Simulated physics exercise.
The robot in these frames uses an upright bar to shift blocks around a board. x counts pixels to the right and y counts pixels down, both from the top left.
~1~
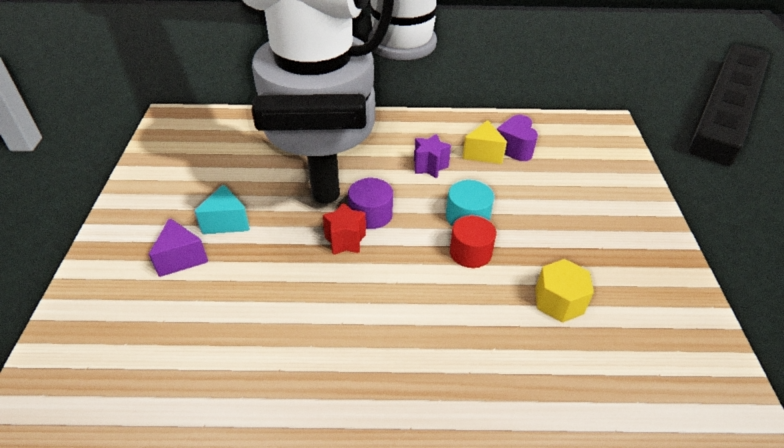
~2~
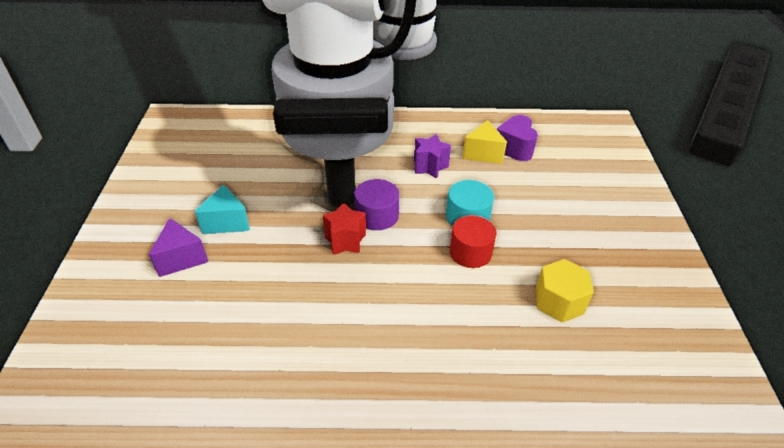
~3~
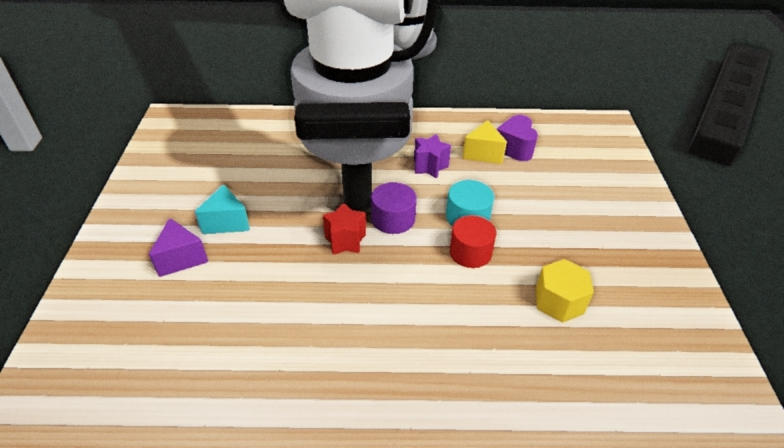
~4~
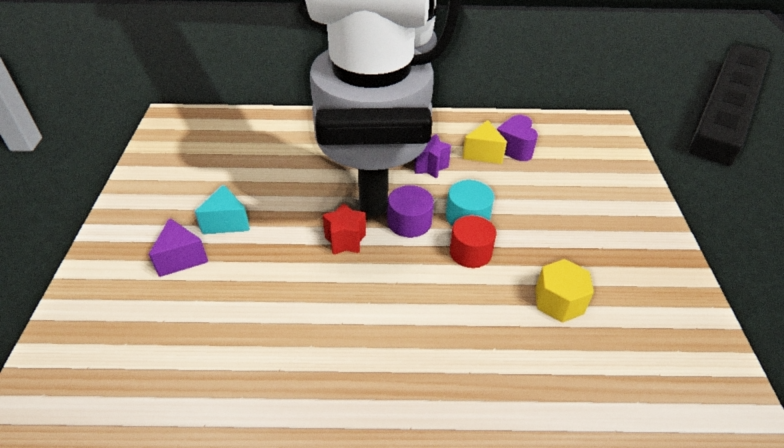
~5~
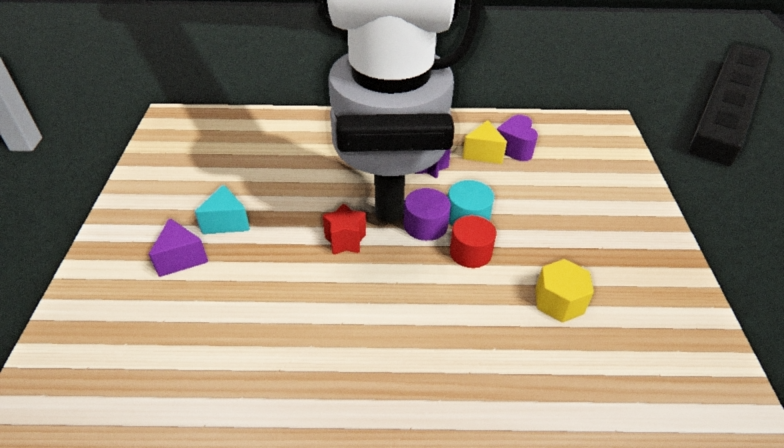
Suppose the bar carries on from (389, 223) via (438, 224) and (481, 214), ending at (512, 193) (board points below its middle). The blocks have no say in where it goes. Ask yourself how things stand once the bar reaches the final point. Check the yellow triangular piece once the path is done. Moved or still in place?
That block stands still.
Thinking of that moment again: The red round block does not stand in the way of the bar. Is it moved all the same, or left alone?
That block is going to get moved.
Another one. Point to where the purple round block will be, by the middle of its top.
I'd say the purple round block ends with its top centre at (512, 212).
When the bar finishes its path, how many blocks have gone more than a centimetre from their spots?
I count three at least.
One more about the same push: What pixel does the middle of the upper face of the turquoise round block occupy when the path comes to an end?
By then it is at (551, 184).
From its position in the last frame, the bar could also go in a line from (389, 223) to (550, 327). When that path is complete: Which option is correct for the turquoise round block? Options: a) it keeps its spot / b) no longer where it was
The one that fits is b, no longer where it was.
On the path given first. One third of the way, bar (439, 214); purple round block (478, 208); turquoise round block (512, 190); red round block (496, 240).
Two thirds of the way, bar (483, 203); purple round block (512, 212); turquoise round block (535, 188); red round block (501, 243).
At the end, bar (514, 183); purple round block (512, 212); turquoise round block (551, 184); red round block (501, 243); yellow triangular piece still.
